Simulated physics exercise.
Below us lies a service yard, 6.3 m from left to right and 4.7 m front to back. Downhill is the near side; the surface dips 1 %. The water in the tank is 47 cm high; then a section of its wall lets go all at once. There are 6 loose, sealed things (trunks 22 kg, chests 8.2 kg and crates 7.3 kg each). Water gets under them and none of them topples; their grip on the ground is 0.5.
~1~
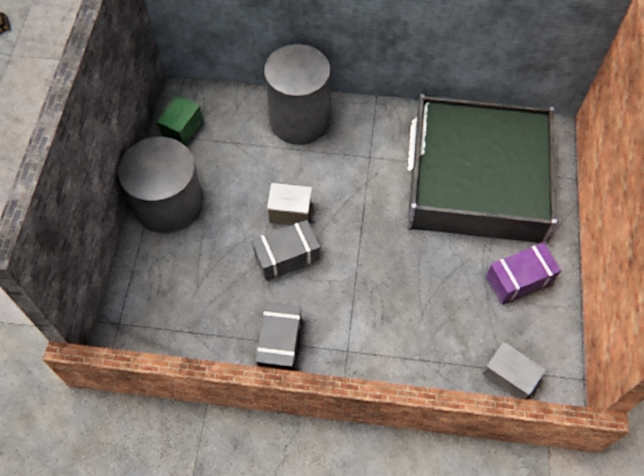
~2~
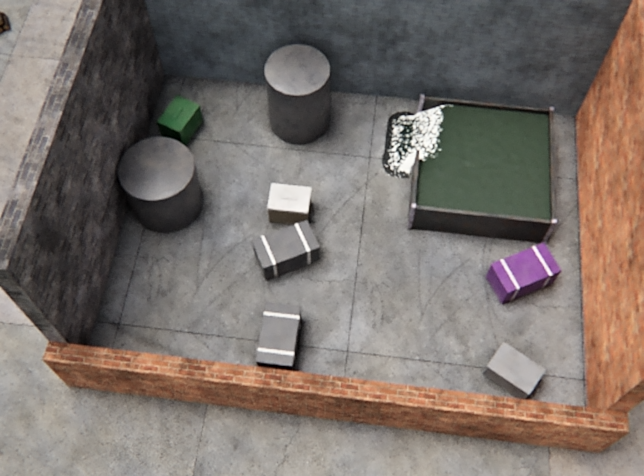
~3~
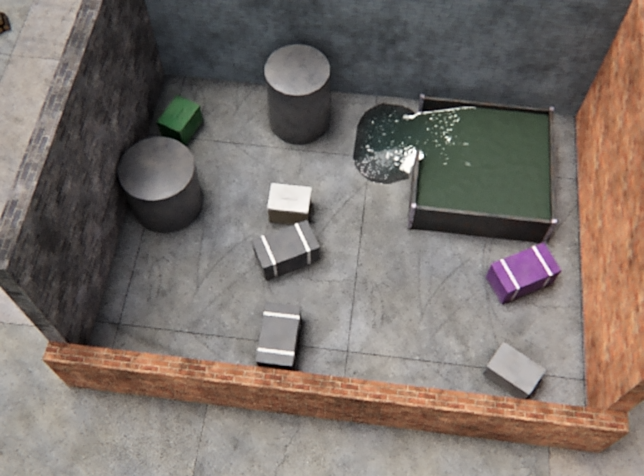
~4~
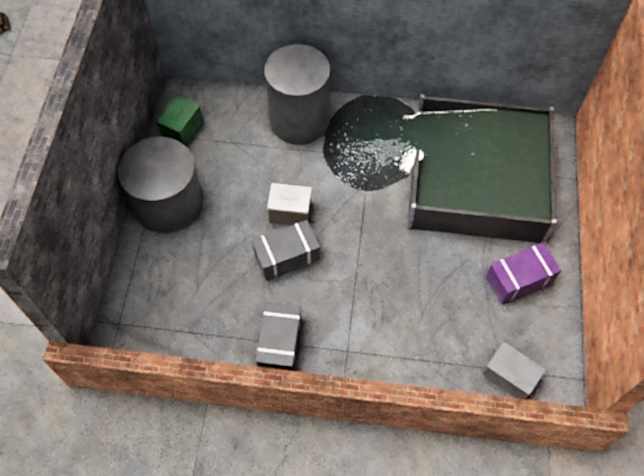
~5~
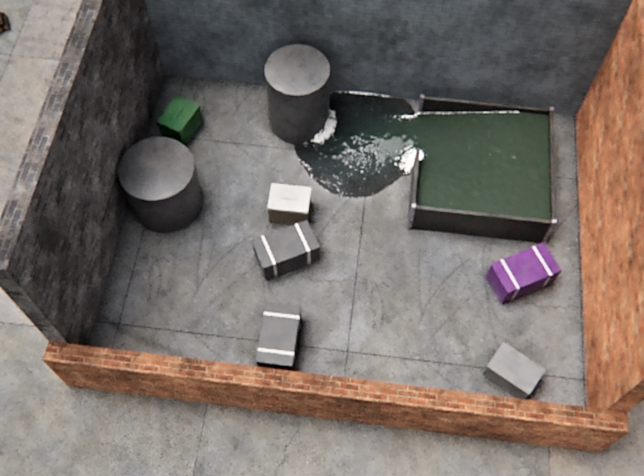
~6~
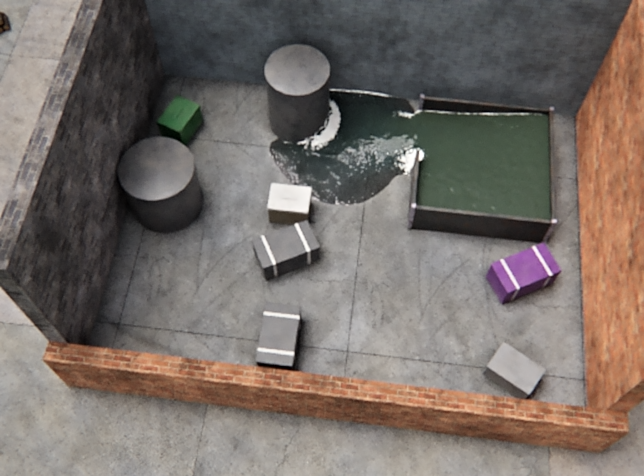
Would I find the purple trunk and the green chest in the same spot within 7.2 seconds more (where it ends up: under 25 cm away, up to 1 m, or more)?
Once settled, the purple trunk sits nearly where it was and the green chest lies a bit from the start.
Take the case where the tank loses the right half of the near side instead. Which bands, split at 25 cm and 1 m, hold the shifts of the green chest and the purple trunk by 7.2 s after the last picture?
With that failure, the green chest keeps its spot, and the purple trunk covers a big distance.
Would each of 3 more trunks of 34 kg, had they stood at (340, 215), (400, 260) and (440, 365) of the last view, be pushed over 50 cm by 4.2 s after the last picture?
Well, in that order it's lower, lower and lower.
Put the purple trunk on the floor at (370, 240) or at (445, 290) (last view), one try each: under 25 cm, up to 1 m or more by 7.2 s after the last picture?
Well, the first time it keeps still, and the second time it keeps still.
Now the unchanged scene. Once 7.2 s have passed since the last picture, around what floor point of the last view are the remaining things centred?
They're centred close to (342, 292).
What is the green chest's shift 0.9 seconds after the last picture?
Around 0 cm from the start by that time.
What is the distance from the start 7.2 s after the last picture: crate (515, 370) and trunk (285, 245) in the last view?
The first ends 10 cm from its start, the second 80 cm.
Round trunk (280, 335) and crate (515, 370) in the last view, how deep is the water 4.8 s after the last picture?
Close to 5 and 0 centimetres.
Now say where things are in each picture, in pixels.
The first frame shows the purple trunk at (526, 267) rests on the ground; the green chest at (178, 113), on the bottom; water covers 3.3 m2; 0 of 6 have shifted.
The second frame shows the purple trunk at (526, 267), on the bottom; the green chest at (178, 113), on the bottom; 3.7 m2 under water; 0 of 6 have shifted.
The third frame shows the purple trunk at (526, 267), on the bottom; the green chest at (178, 113), on the bottom; water covers 4.3 m2; 0 of 6 have shifted.
The fourth frame shows the purple trunk at (526, 267) rests on the ground; the green chest at (178, 113), on the bottom; water covers 5.1 m2; 0 of 6 have shifted.
The fifth frame shows the purple trunk at (526, 267), on the bottom; the green chest at (178, 113) rests on the ground; 5.7 m2 under water; 0 of 6 have shifted.
The sixth frame shows the purple trunk at (526, 267) rests on the ground; the green chest at (178, 113) rests on the ground; 6.1 m2 under water; 0 of 6 have shifted.
Then, 0.9 s after the last picture the purple trunk is near (526, 267), 0.0 m from its start, aground; the green chest is near (178, 113), 0.0 m from its start, aground; 0 afloat.
Then, 2.8 s after the last picture the purple trunk is near (526, 267), 0.0 m from its start, aground; the green chest is near (176, 109), 0.1 m from its start, afloat; 2 afloat.
Then, 4.8 s after the last picture the purple trunk is near (526, 267), 0.0 m from its start, aground; the green chest is near (225, 101), 0.7 m from its start, afloat; 2 afloat.
Then, 7.2 s after the last picture the purple trunk is near (526, 267), 0.0 m from its start, aground; the green chest is near (228, 97), 0.8 m from its start, afloat; 4 afloat.
